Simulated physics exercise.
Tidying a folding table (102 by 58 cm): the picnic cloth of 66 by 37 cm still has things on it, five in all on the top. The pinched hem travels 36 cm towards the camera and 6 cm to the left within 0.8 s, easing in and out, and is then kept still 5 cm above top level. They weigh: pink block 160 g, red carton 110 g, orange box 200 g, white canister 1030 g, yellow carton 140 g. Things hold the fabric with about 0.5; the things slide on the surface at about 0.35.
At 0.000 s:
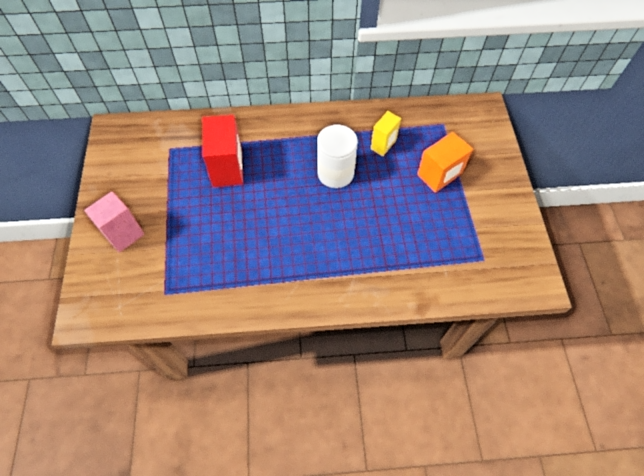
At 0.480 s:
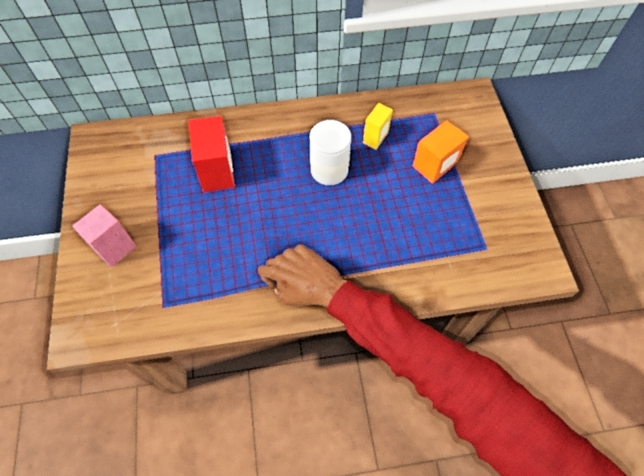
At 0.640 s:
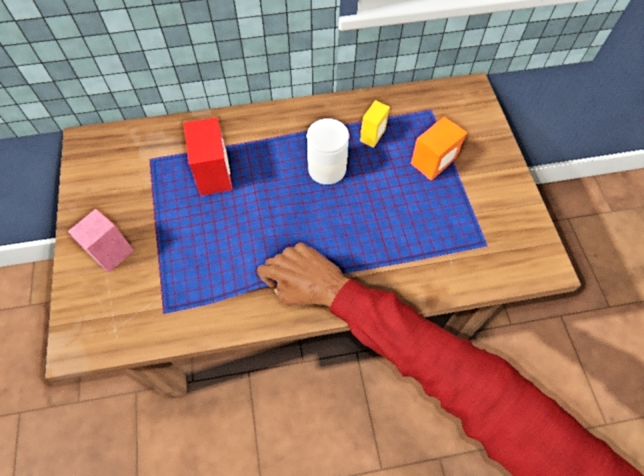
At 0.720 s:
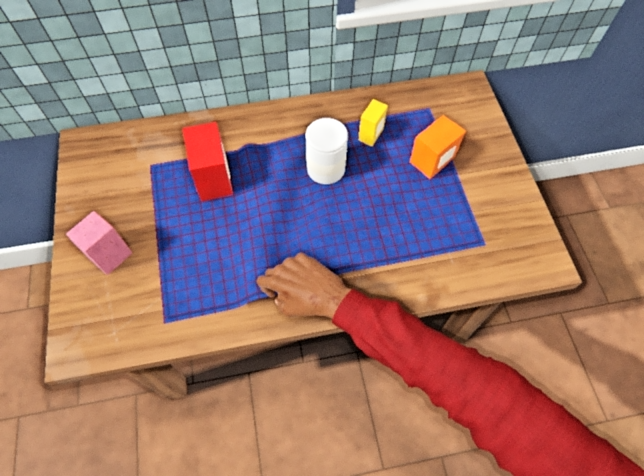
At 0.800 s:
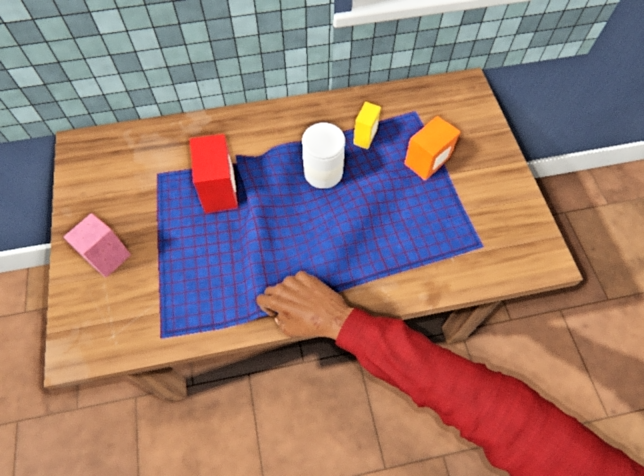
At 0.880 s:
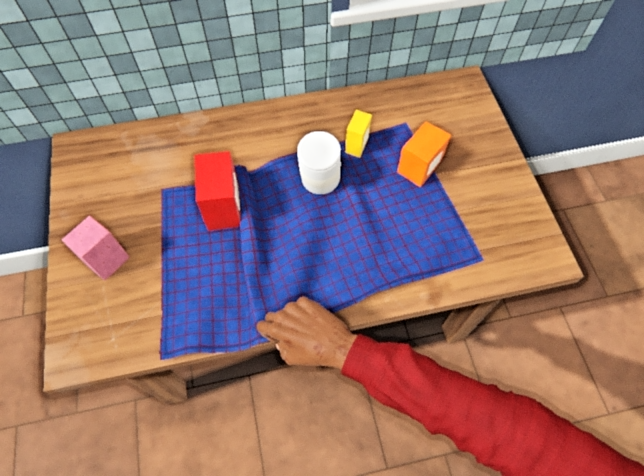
A hand pulls the blue cloth forward, and the red carton and white canister shift with it.
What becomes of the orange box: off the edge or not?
Verdict: The orange box keeps to the top.
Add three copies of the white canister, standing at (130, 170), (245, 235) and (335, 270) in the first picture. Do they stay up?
In that order: Stays on, falls off, falls off.
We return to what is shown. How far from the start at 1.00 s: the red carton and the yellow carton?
About: Red carton 15 cm, yellow carton 8 cm.
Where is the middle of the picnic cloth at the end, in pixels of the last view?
Near (281, 376).
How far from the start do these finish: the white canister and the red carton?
About: White canister 25 cm, red carton over the edge.
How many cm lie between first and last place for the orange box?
Orange box 30 cm.
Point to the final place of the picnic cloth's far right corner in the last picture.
Around (383, 219).
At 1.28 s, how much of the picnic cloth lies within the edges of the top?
About 45 per cent.
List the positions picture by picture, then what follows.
Shows, orange box (449, 150); picnic cloth corners (164, 295) (169, 149) (443, 124) (484, 261), in the first frame.
Shows, picnic cloth corners (163, 308) (155, 155); grip (275, 285), in the second frame.
Shows, picnic cloth corners (164, 314) (150, 159); grip (274, 285), in the third frame.
Shows, red carton (203, 145); picnic cloth corners (164, 323) (150, 165); grip (274, 295), in the fourth frame.
Shows, white canister (324, 139); red carton (209, 157); yellow carton (369, 114); picnic cloth corners (161, 339) (157, 174); grip (275, 313), in the fifth frame.
Shows, orange box (427, 141); picnic cloth corners (161, 360) (162, 189) (484, 260); grip (276, 339), in the sixth frame.
At 1.0 s, 90 % of the picnic cloth is still over the top; orange box 8 cm off its start, red carton 17 cm off its start, yellow carton 9 cm off its start.
At 1.1 s, 65 % of the picnic cloth is still over the top; orange box 16 cm off its start, red carton 26 cm off its start, white canister 13 cm off its start.
At 1.3 s, 45 % of the picnic cloth is still over the top; orange box 25 cm off its start at (414, 232), red carton 34 cm off its start at (188, 308), white canister 22 cm off its start at (296, 226).
At 1.4 s, 35 % of the picnic cloth is still over the top; orange box 28 cm off its start, red carton 39 cm off its start, white canister 25 cm off its start.
At 3.0 s, 30 % of the picnic cloth is still over the top; orange box 28 cm off its start at (413, 246), red carton over the edge, white canister 25 cm off its start at (293, 241), yellow carton on its side, 14 cm off its start at (321, 162).
